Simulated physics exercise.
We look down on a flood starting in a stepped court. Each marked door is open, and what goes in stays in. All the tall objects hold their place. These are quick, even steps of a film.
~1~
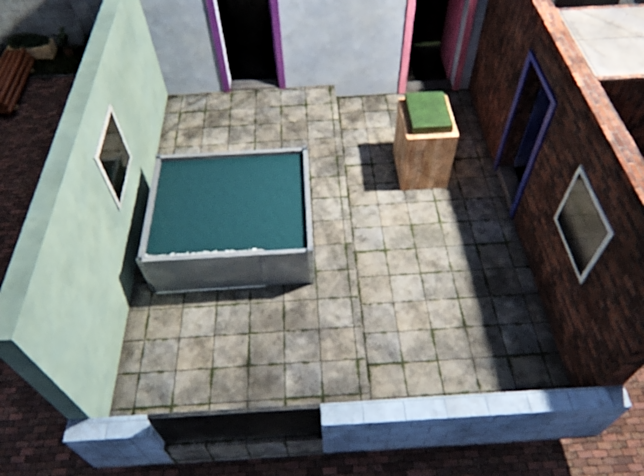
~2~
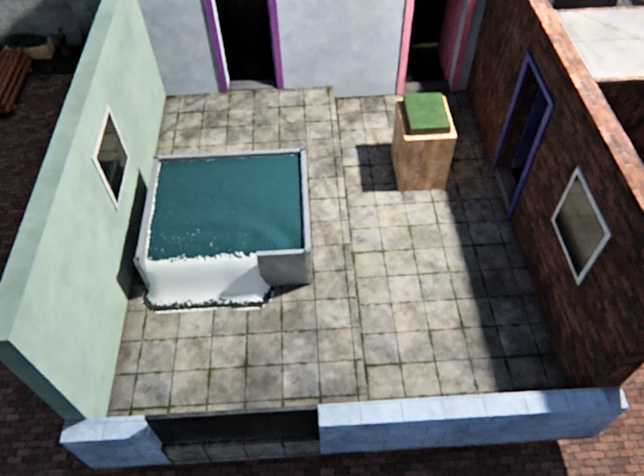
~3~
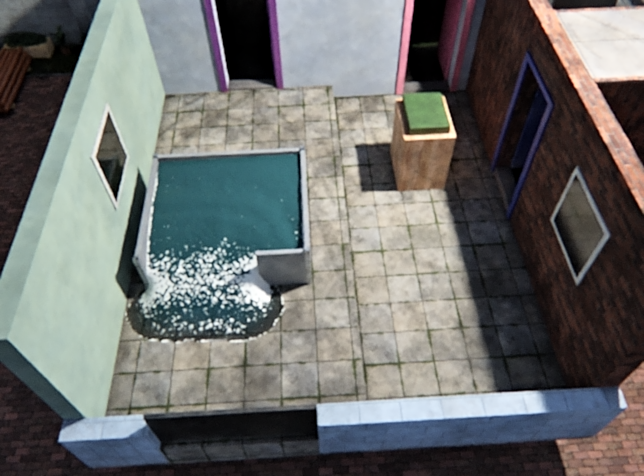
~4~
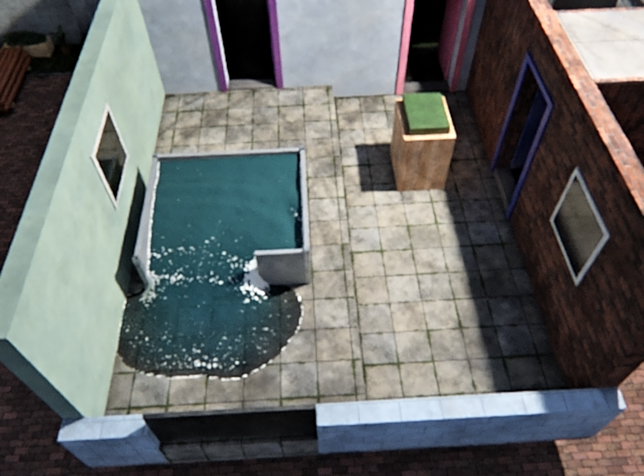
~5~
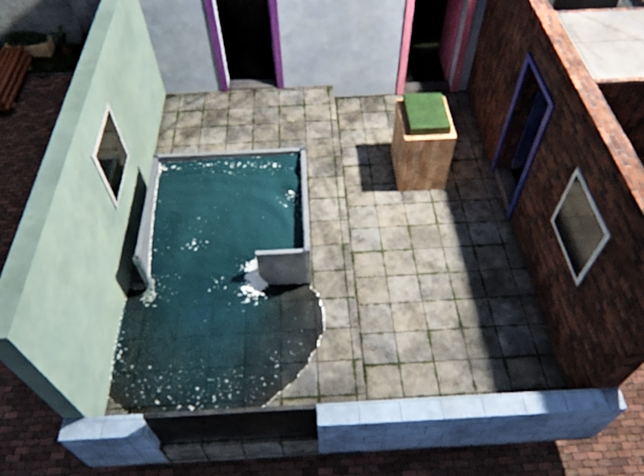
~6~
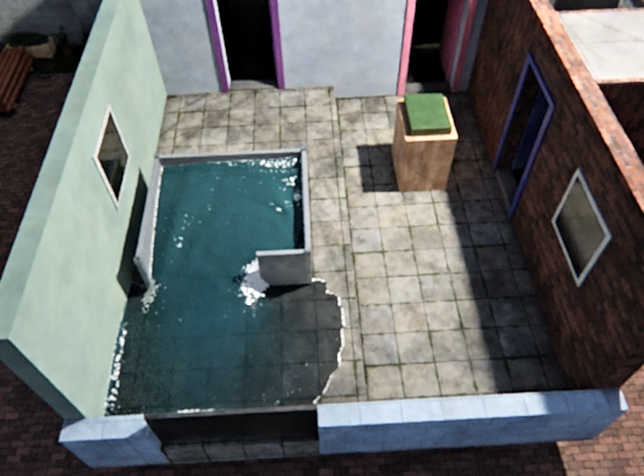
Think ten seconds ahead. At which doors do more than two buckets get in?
One by one: The pink door lets in a lot; the blue door admits no more than that; the purple door admits no more than that.
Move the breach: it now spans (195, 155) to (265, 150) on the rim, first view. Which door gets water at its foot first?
I say the purple door.
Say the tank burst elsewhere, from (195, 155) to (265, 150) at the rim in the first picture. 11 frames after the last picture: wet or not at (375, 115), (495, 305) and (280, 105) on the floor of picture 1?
In that order: Flooded, dry, covered.
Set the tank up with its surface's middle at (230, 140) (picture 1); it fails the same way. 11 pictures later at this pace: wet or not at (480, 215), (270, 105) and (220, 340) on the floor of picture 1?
As listed: No water, clear, covered.
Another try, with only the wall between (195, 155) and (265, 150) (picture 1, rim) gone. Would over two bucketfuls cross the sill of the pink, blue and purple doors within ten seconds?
In short: The pink one is over; the blue one lets less in; the purple one is over.
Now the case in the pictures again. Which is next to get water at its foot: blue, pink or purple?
That is the door marked blue.
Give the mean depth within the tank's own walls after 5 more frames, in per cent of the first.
Some 58 per cent.
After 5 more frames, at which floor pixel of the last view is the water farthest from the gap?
At about (411, 422).
A moment on, water covers 15 % of the floor; the pink door not reached, the blue door not reached, the purple door not reached.
Next, water covers 25 % of the floor; the pink door not reached, the blue door not reached, the purple door not reached.
Then, water covers 50 % of the floor; the pink door not reached, the blue door not reached, the purple door not reached.
Later, water covers 75 % of the floor; the pink door over two buckets in, the blue door wet at the sill, nothing in, the purple door wet at the sill, nothing in.
In the end, water covers 90 % of the floor; the pink door far over two buckets in, the blue door wet at the sill, nothing in, the purple door wet at the sill, nothing in.
